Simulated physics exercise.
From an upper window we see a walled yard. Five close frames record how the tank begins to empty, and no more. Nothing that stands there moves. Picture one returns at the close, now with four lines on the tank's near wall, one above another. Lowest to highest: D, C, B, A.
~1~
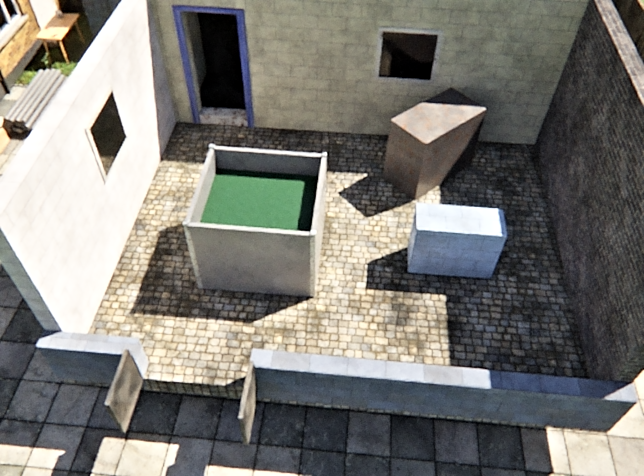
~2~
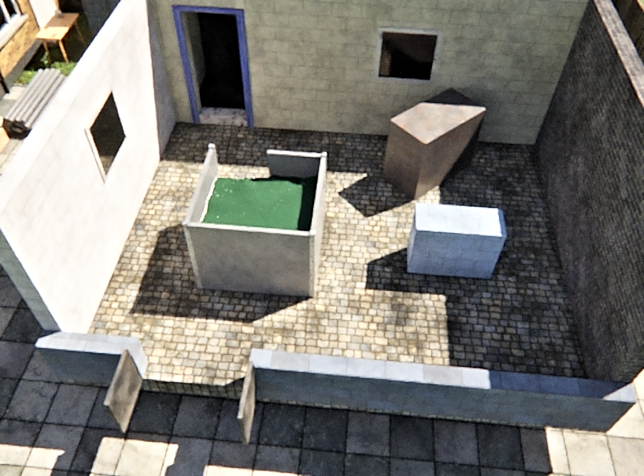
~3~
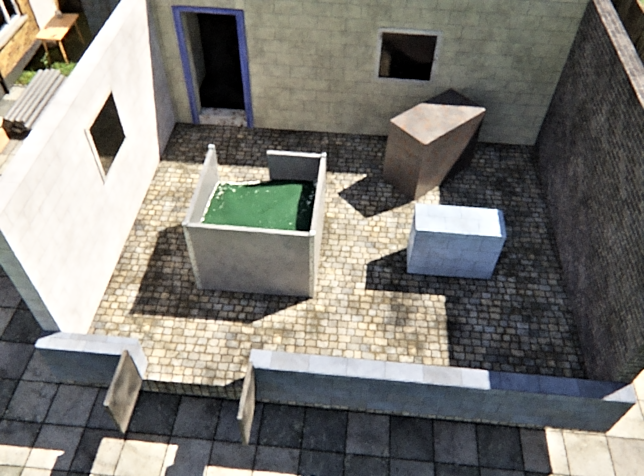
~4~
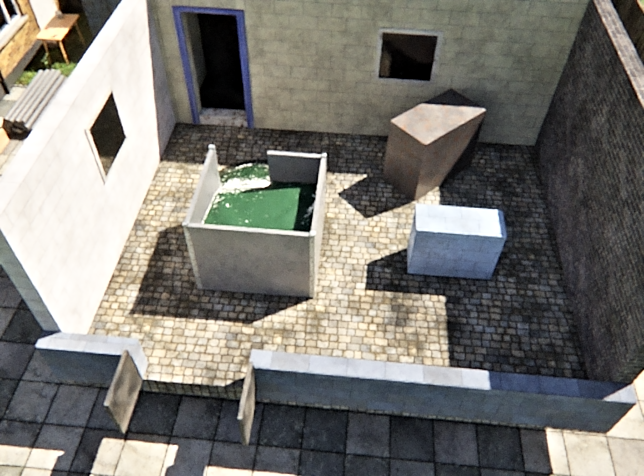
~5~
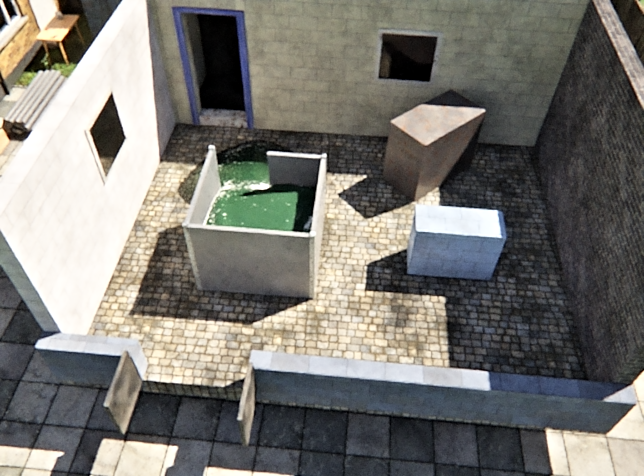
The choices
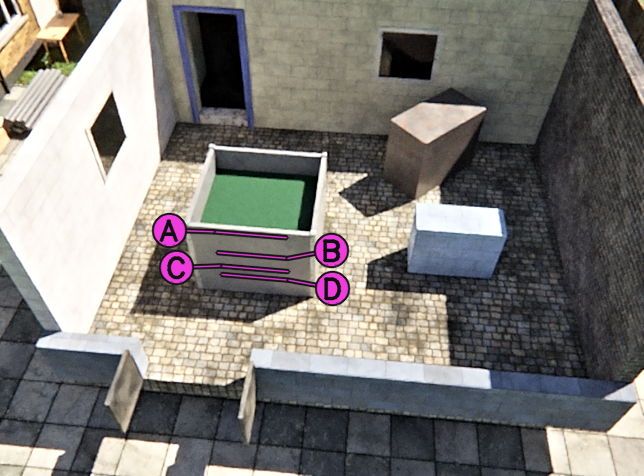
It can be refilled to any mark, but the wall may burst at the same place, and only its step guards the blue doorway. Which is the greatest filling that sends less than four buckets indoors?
C.
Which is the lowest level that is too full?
B.
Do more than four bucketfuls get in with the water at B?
Yes, that goes wrong.
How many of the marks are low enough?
Two of them.
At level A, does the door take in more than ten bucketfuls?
Yes.
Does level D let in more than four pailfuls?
No.
On the marked copy, A at (250, 234); B at (252, 255); C at (254, 268); D at (255, 277); from the bottom up D, C, B, A.
Choosing A, dozens of bucketfuls pour in.
Choosing B, about 10 bucketfuls get in.
Choosing C, a bucket or two gets in.
Choosing D, nothing gets over.
